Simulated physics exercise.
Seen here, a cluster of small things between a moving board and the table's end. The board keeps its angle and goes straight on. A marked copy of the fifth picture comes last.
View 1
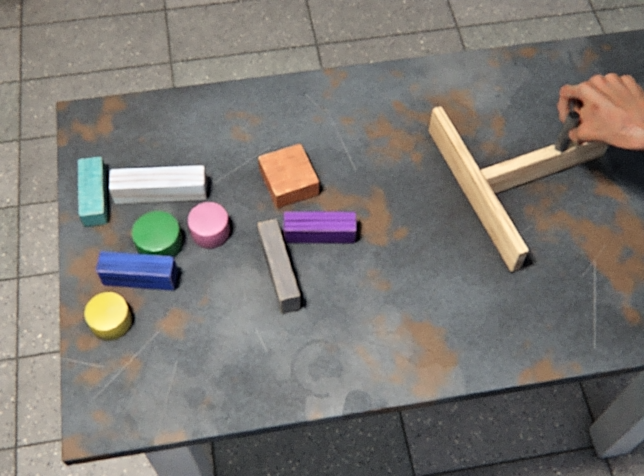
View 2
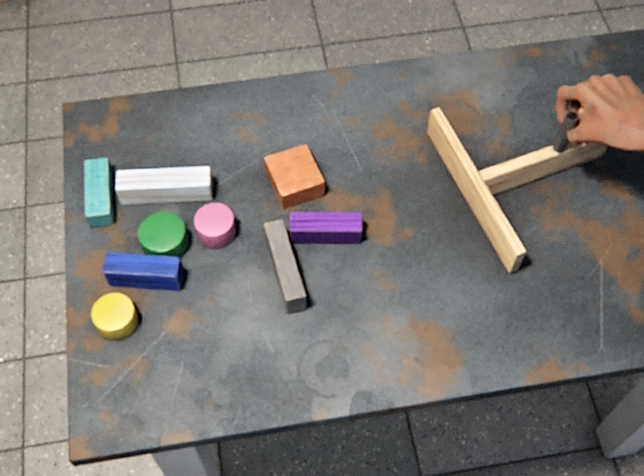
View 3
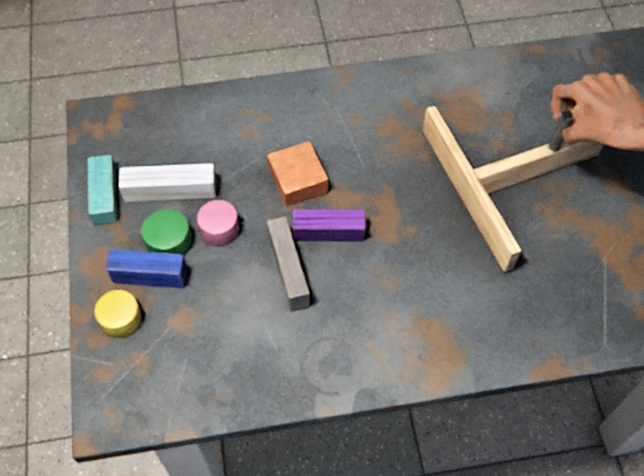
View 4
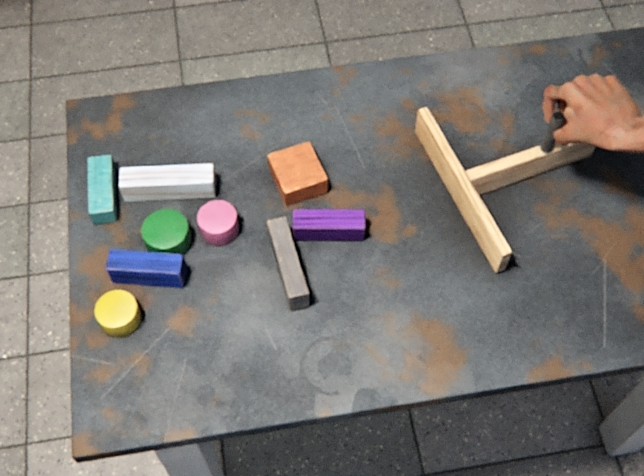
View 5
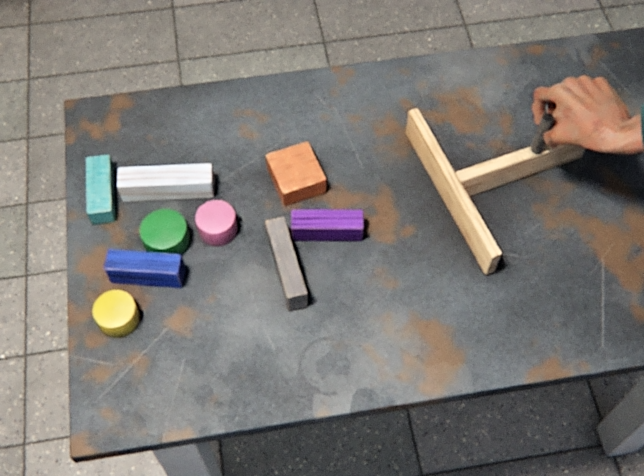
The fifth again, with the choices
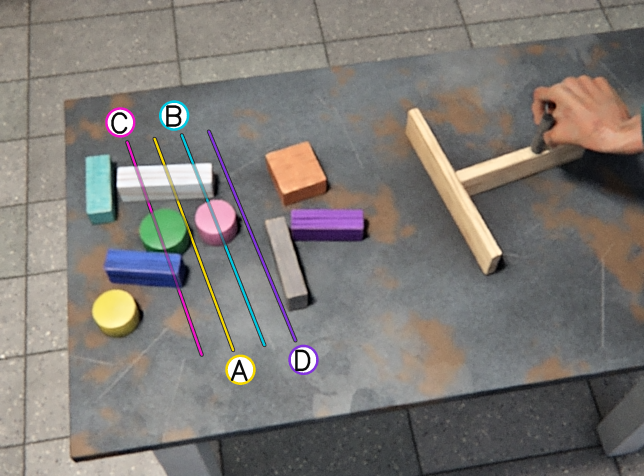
A hand gripping a T-shaped wooden tool slid it slowly a short way left across a worn dark table, while the colourful blocks and round pieces on the left stayed where they were.
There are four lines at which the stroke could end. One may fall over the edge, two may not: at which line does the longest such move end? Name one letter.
At A, and not beyond.
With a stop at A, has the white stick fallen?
No.
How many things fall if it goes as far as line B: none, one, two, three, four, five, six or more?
In all, one.
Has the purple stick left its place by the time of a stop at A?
Yes.
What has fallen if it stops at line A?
It is the turquoise bar.
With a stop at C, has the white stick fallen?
Yes.
On the marked copy, A at (191, 236); B at (220, 232); C at (162, 240); D at (249, 228).
With A. Early on, board (360, 191); purple stick (324, 226); turquoise bar (101, 189).
Further on, board (266, 204); turquoise bar (88, 191); white stick (147, 187).
At the end, board (191, 215); turquoise bar over the edge; white stick (78, 204); one fallen.
As for the rest, B is within the limit but short; C drops three; D is within the limit but short.
